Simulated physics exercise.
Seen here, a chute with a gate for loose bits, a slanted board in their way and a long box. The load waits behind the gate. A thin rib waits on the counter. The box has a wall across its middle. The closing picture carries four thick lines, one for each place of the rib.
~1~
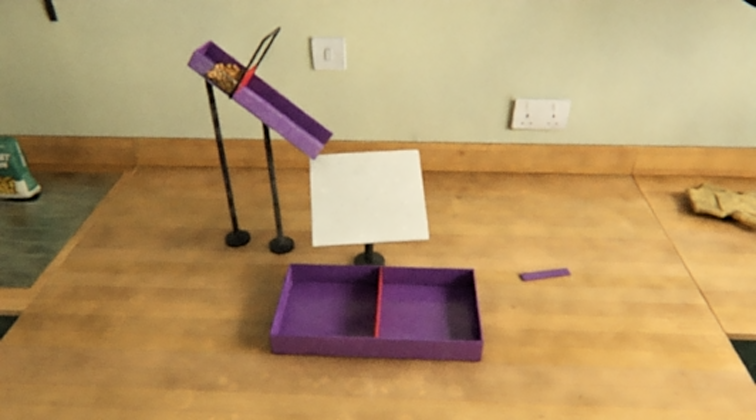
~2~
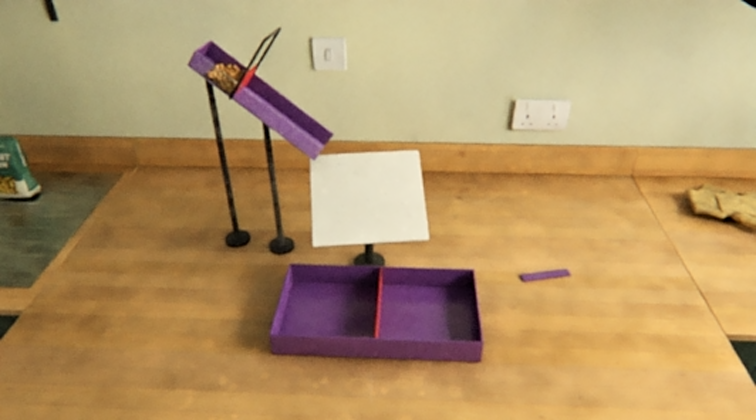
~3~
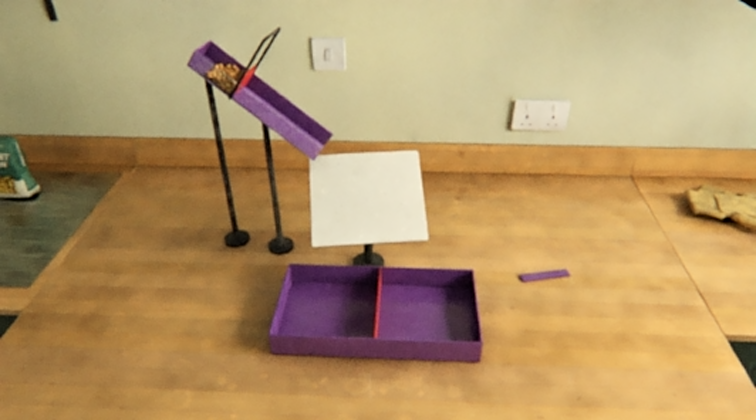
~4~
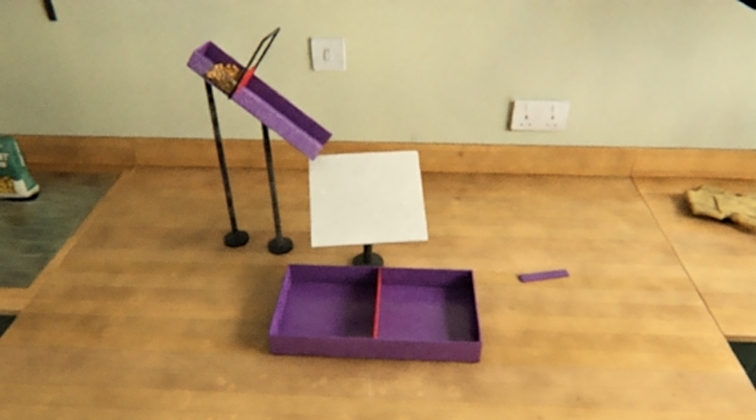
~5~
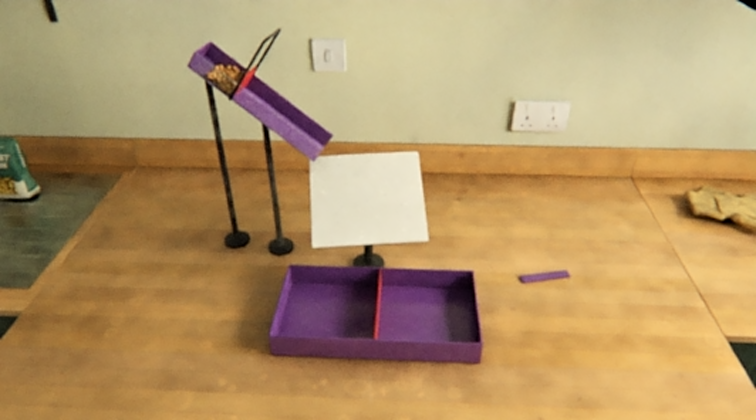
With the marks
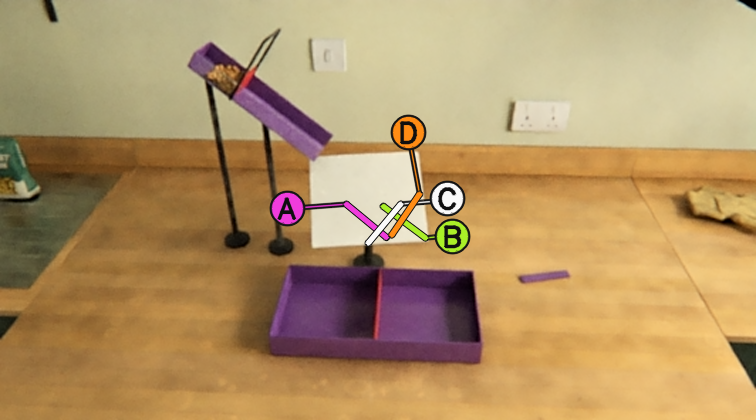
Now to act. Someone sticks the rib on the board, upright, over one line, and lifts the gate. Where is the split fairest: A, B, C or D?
Choose D.
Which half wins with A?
Right.
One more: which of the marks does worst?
A it is.
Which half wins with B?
Right.
On the marked copy, line A from (346, 204) to (386, 237); line B from (383, 206) to (425, 238); line C from (400, 204) to (368, 243); line D from (419, 194) to (391, 234).
With A, of what is caught, only a few in the left half, all but a few in the right.
With B, of what is caught, a small share in the left half, the bulk in the right.
With C, of what is caught, the bulk in the left half, close to a quarter in the right.
With D, of what is caught, close to two thirds in the left half, close to a third in the right.
